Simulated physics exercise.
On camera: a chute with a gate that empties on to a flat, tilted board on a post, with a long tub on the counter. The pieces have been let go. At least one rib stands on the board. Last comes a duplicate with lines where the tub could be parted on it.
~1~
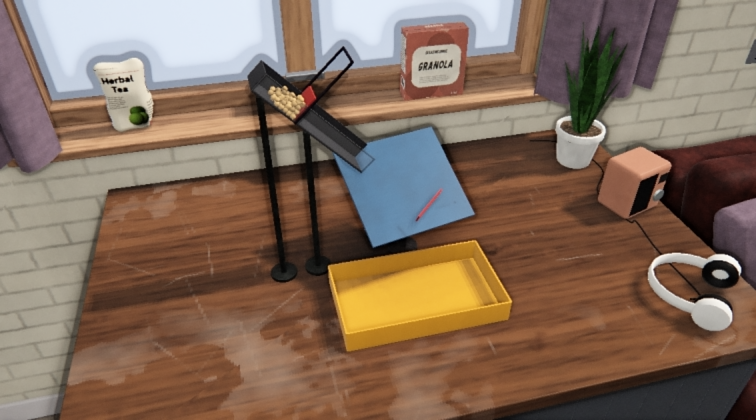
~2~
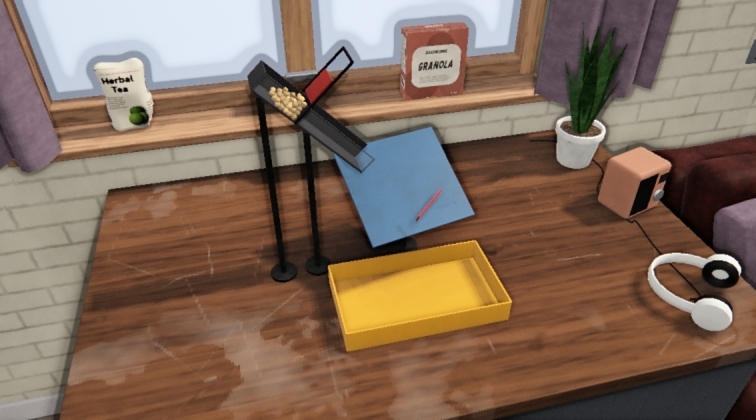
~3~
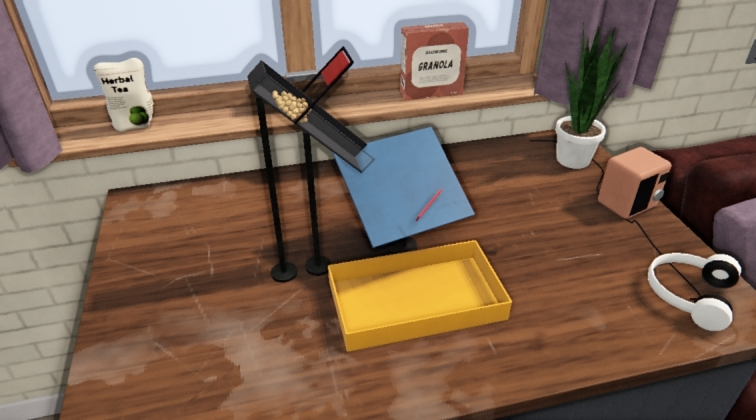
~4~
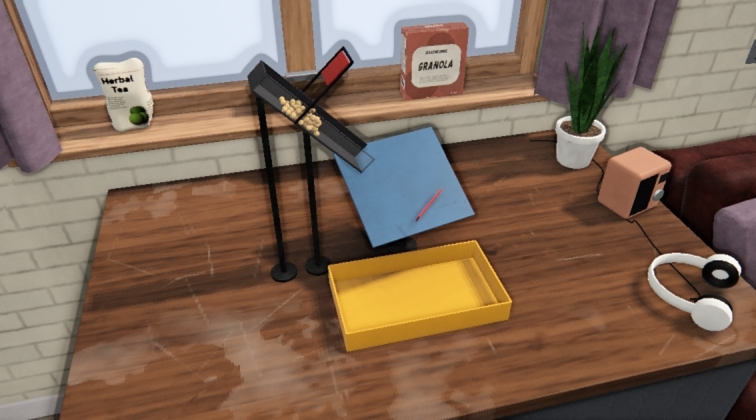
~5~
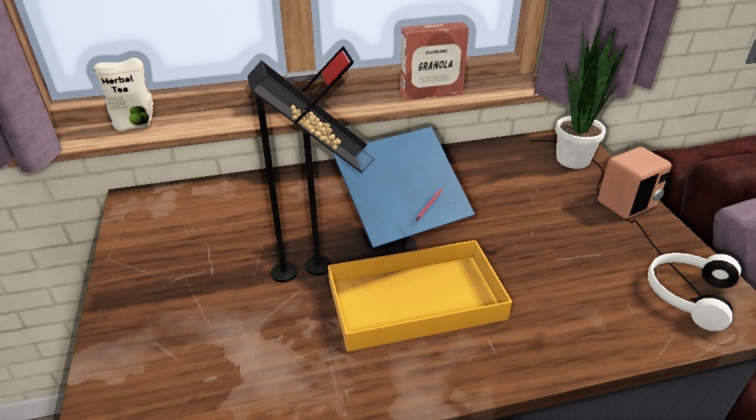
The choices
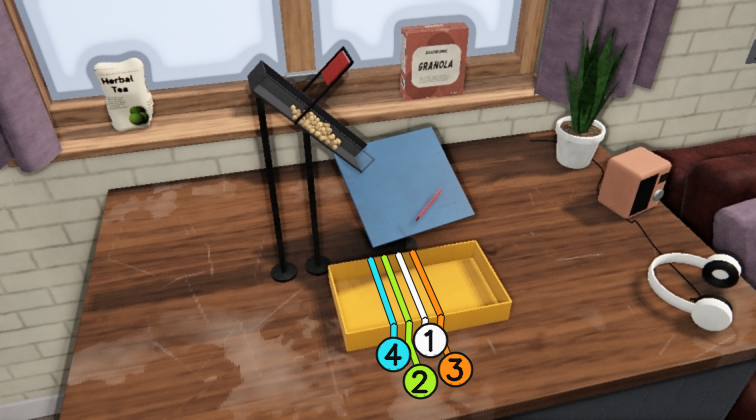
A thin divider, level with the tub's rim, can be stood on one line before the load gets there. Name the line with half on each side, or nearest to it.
The best line is 3.
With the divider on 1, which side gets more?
The right side.
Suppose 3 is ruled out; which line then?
Line 1.
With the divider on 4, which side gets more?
Right.
On the marked copy, line 1 crosses the front rim at (424, 319); line 2 crosses the front rim at (408, 322); line 3 crosses the front rim at (440, 315); line 4 crosses the front rim at (393, 325).
With 1, of what is caught, close to a quarter on the left of the divider, the bulk on the right.
With 2, of what is caught, a small share on the left of the divider, all but a few on the right.
With 3, of what is caught, close to two thirds on the left of the divider, close to a third on the right.
With 4, of what is caught, none at all on the left of the divider, the whole lot on the right.
